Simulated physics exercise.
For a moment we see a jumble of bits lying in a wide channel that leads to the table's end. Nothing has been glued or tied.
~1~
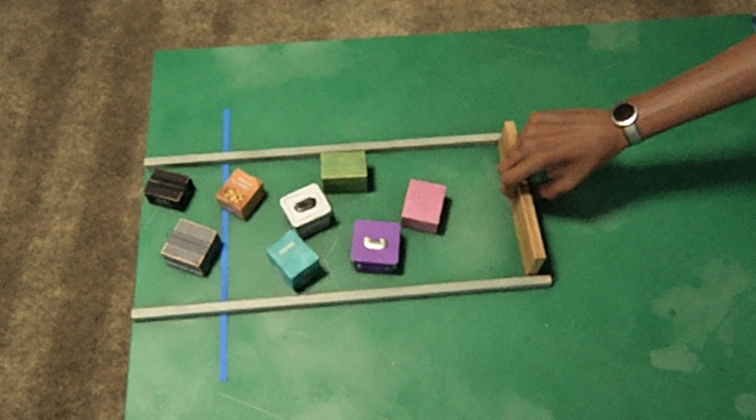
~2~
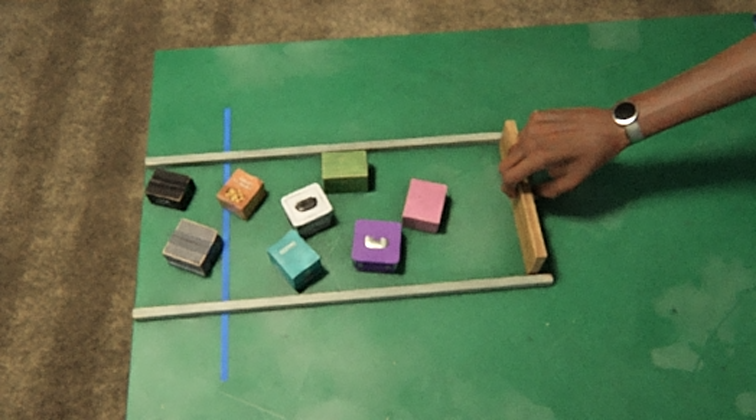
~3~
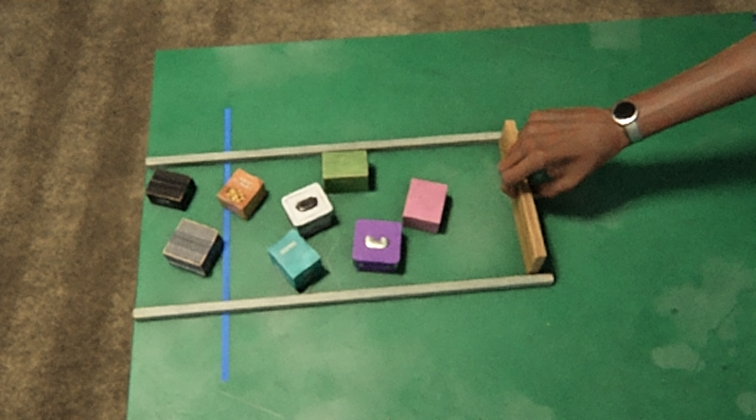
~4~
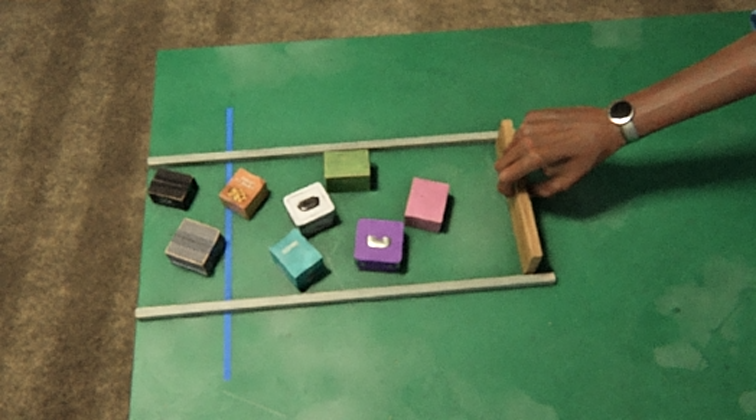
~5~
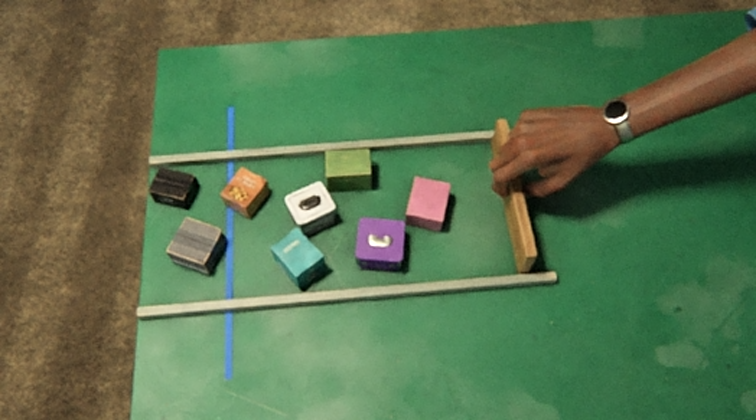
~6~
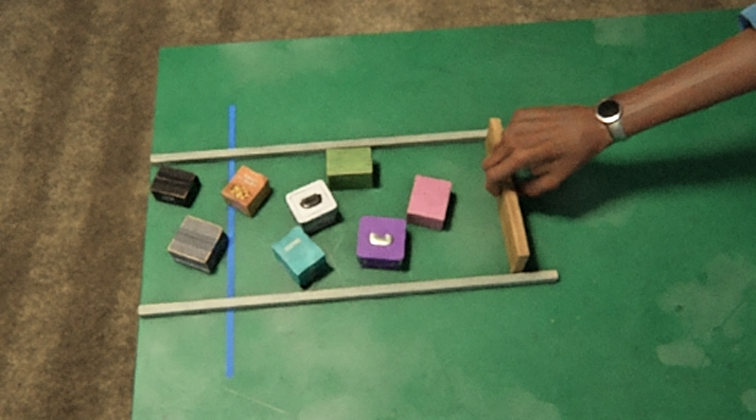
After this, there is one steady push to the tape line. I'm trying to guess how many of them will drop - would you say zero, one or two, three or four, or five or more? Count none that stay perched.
I'd say one or two.
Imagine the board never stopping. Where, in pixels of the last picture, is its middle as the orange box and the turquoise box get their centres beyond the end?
Around (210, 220), then around (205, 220).
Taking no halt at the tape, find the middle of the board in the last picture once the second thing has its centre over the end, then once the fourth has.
(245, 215), later (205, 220).
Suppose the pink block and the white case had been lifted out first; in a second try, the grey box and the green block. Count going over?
In order, the numbers are 2 and 0.
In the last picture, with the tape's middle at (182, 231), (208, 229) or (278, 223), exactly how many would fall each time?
In order: 5, 3 and 0.
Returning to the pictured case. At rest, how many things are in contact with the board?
It touches 3.
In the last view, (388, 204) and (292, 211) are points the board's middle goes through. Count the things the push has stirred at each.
The first count is 2, and then it's 8.
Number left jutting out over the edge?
That comes to 0 of them.
Early on, none off yet; black box at rest near (175, 187); grey box at rest near (199, 244); orange box at rest near (247, 191).
A while later, none off yet; black box at rest near (175, 187); grey box at rest near (199, 244); orange box travelled a little near (227, 187).
Finally, the number that fall off is one or two; lost, grey box and black box.
